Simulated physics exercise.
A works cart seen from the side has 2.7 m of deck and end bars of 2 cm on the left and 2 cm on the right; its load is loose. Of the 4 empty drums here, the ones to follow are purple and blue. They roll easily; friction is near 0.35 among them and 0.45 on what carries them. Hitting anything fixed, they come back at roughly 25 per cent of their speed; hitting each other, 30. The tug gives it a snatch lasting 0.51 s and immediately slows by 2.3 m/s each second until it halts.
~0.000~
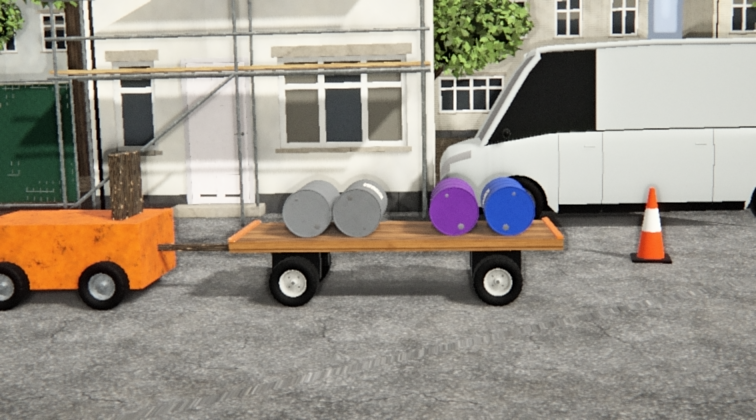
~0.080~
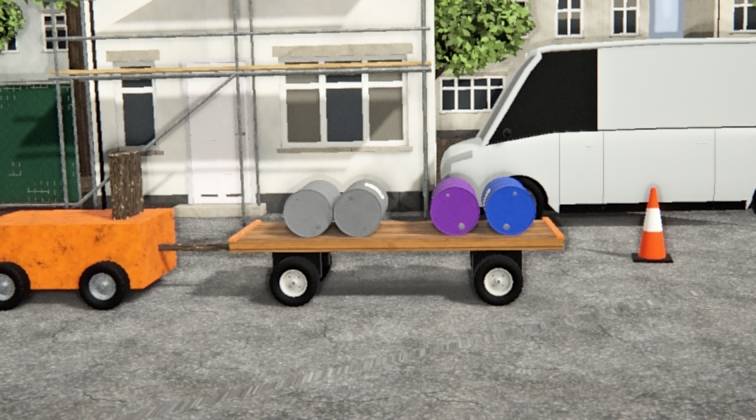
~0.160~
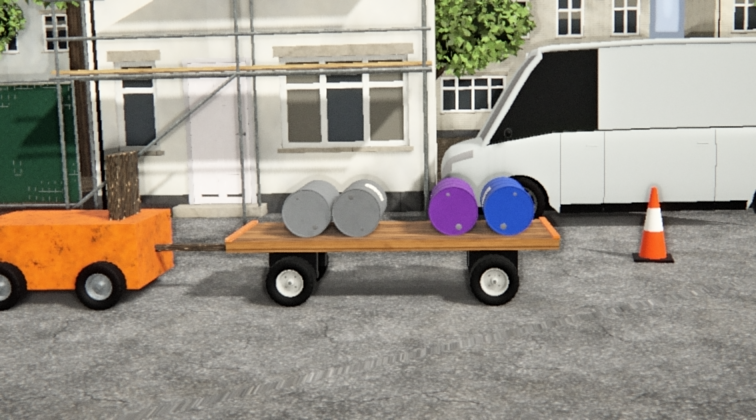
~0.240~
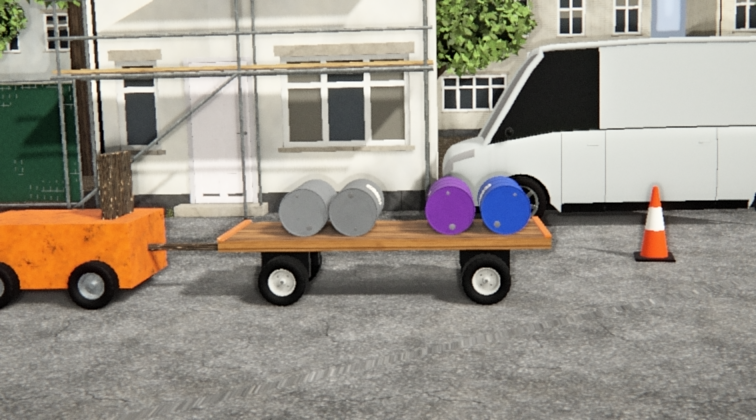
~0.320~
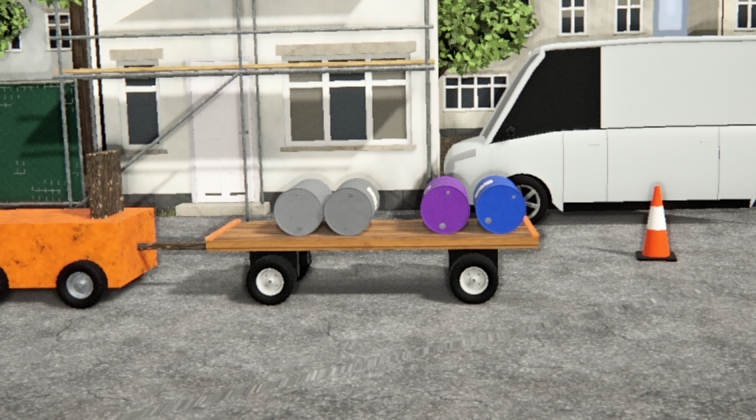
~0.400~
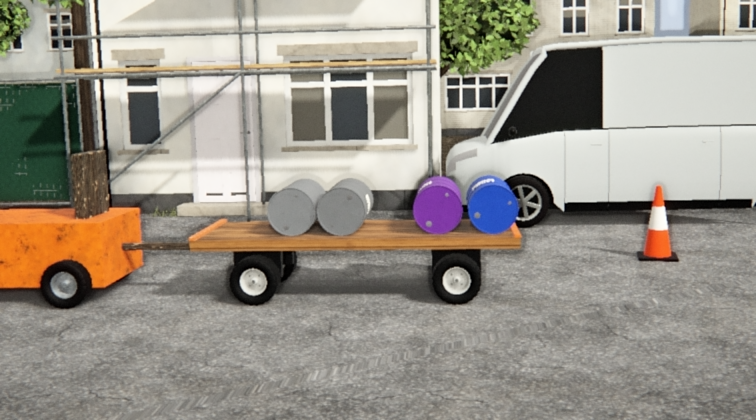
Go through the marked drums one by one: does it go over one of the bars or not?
In the end purple comes off. Blue comes off.
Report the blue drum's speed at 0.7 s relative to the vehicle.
It's travelling at about 1.5 m/s.
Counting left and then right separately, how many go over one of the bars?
Tally: Left 0 / right 2.
Then, 0.7 s in, purple is on the deck, 20 cm from the right bar, rolling right along the cart; blue is over the right bar and falling; 1 of 4 is off.
Then, 1.1 s in, purple is over the right bar and falling; blue is over the right bar and down; 2 of 4 are off.
In the end (3.0 s), purple is over the right bar and down; blue is over the right bar and down; 2 of 4 are off.
